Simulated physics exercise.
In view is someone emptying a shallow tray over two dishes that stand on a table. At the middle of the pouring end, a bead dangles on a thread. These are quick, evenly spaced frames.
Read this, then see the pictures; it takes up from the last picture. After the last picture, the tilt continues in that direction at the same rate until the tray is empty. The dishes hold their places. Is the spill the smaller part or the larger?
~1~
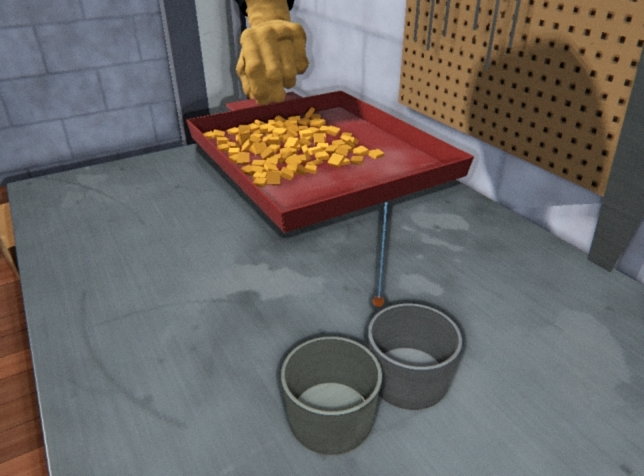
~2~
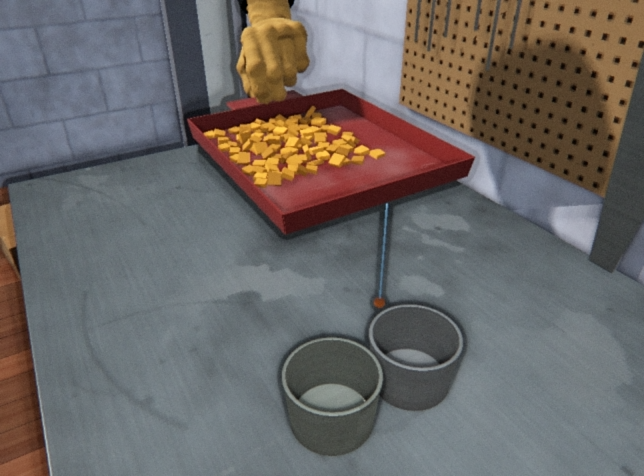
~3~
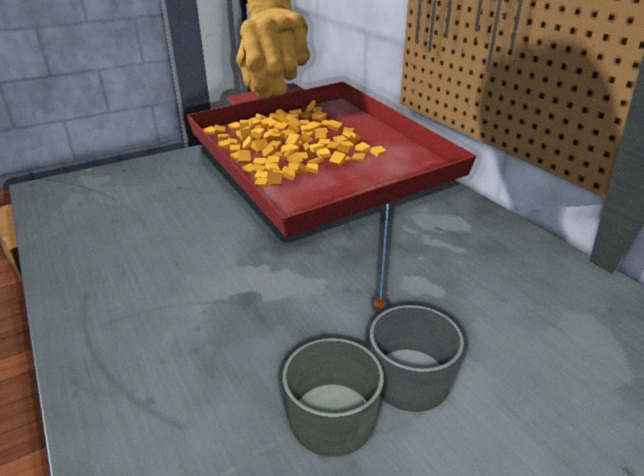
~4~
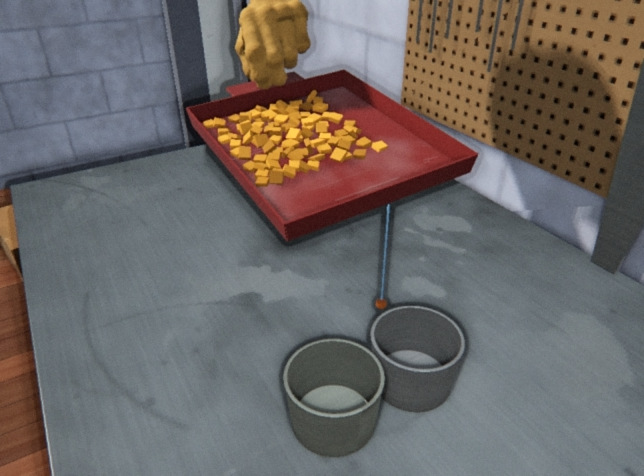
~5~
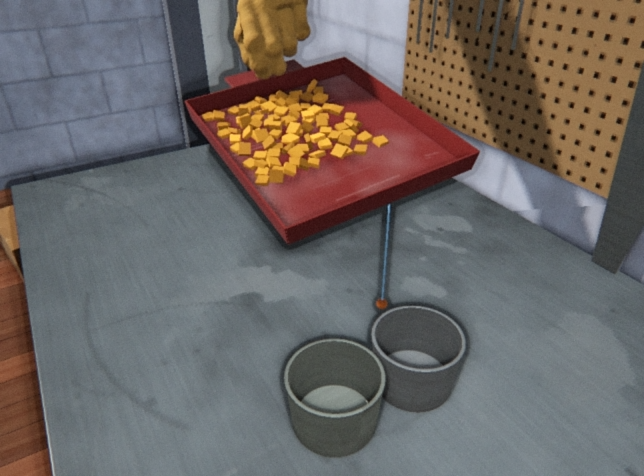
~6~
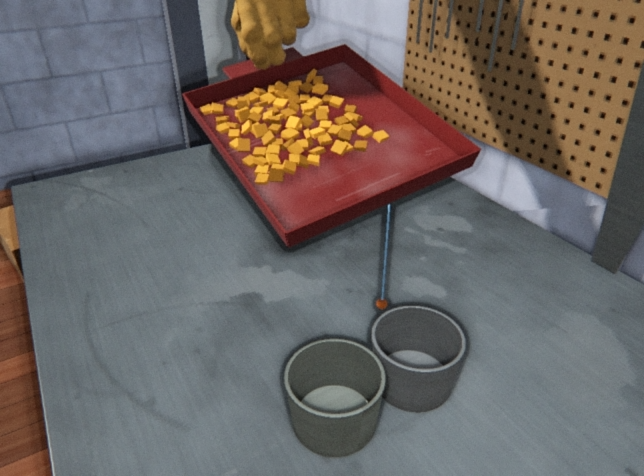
Mostly spilled.
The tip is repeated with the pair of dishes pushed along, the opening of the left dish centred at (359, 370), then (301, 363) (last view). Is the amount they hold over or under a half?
Placing 1: A minority of it. Placing 2: A majority of it.
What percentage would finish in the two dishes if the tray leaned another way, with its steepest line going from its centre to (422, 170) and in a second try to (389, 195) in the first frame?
About 0 %, then 70 %.
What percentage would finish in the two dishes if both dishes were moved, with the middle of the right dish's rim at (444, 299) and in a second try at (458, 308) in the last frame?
First position: Some 10 %; second position: Some 10 %.
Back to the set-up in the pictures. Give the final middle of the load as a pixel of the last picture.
Around (311, 382), give or take.
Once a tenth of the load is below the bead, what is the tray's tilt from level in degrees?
That would be about 90 degrees from level.
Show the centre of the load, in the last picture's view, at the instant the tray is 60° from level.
Check around (299, 202) in the last picture.
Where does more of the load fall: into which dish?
The one at left ends up fuller.
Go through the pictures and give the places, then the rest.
In the first picture, corners of the pouring end at (284, 210) and (469, 156), level; middle of the load at (274, 142), small crackers; left dish at (357, 426); right dish at (441, 382); bead on its thread at (379, 301).
In the second picture, corners of the pouring end at (284, 212) and (471, 156), level; middle of the load at (274, 141).
In the third picture, corners of the pouring end at (285, 215) and (472, 155), tipped barely, lowest at the left corner; middle of the load at (275, 138).
In the fourth picture, corners of the pouring end at (286, 220) and (474, 153), tipped a little, lowest at the left corner; middle of the load at (275, 132).
In the fifth picture, corners of the pouring end at (287, 225) and (475, 151), tipped a little, lowest at the left corner; middle of the load at (275, 126).
In the sixth picture, corners of the pouring end at (287, 229) and (476, 148), tipped clearly, lowest at the left corner; middle of the load at (274, 121); left dish at (361, 428); right dish at (445, 384).
Soon after the last picture, tray tipped steeply; all on the tray.
A little later, tray tipped right over; about two thirds on the tray; a small part in the left dish; a small part outside both; a small part in the air.
Later still, tray tipped past a quarter turn; about a third in the left dish; about two thirds outside both.
At rest, tray tipped past a quarter turn; about a third in the left dish; none in the right dish; about two thirds outside both.
